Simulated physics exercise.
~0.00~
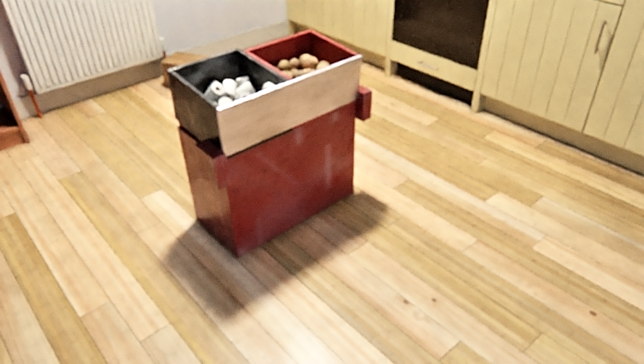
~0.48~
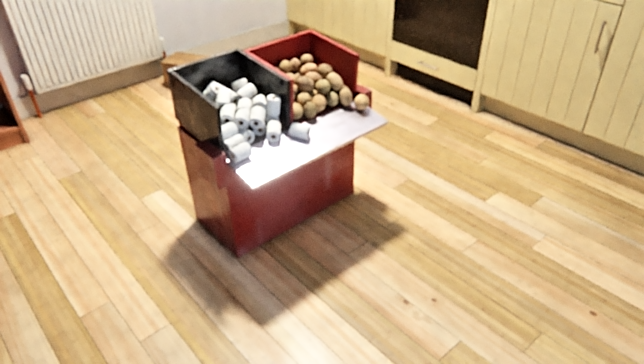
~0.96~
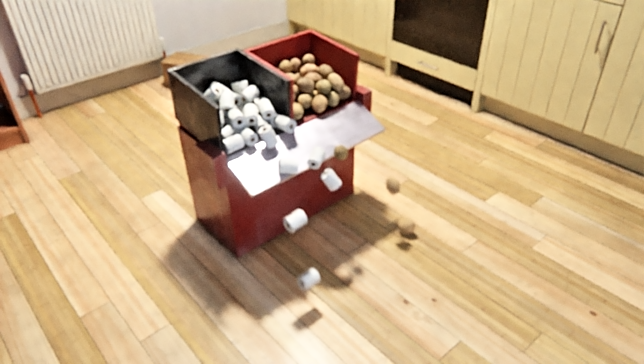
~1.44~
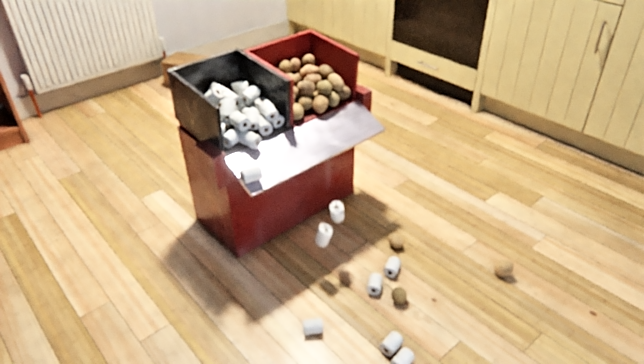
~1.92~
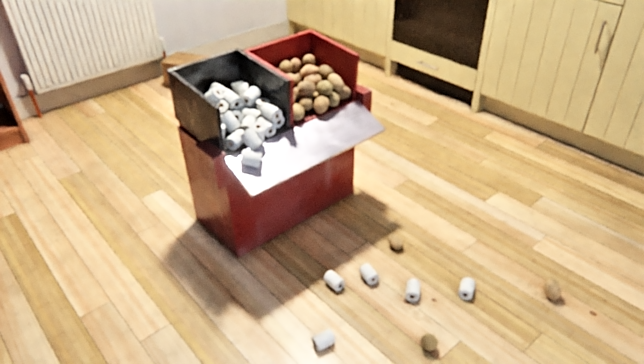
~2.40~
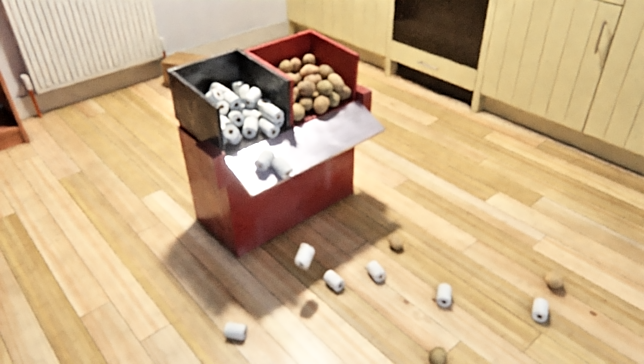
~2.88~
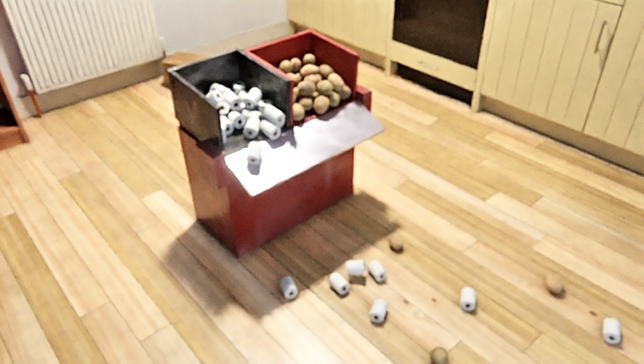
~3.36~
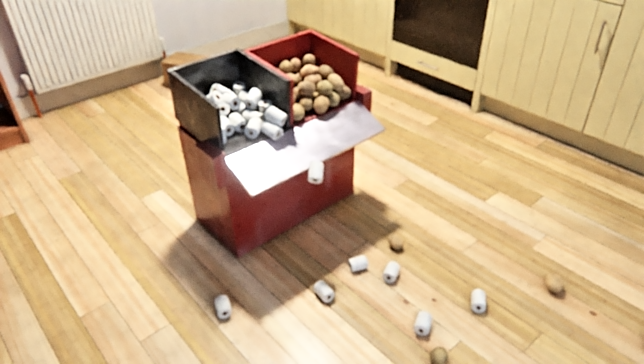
To begin with, a black bin of white paper rolls and a red bin of round brown objects sit side by side on a red stand in a kitchen, closed in by a pale front panel. The panel drops forward into a sloping ledge, and the contents slide toward the opening. Several rolls and a few brown pieces tumble off onto the wooden floor and scatter to the right. The red bin's load then settles, while more rolls keep slipping off the ledge. By the end, rolls lie strewn across the floor, one more is dropping at the ledge's edge, and both bins still hold plenty.
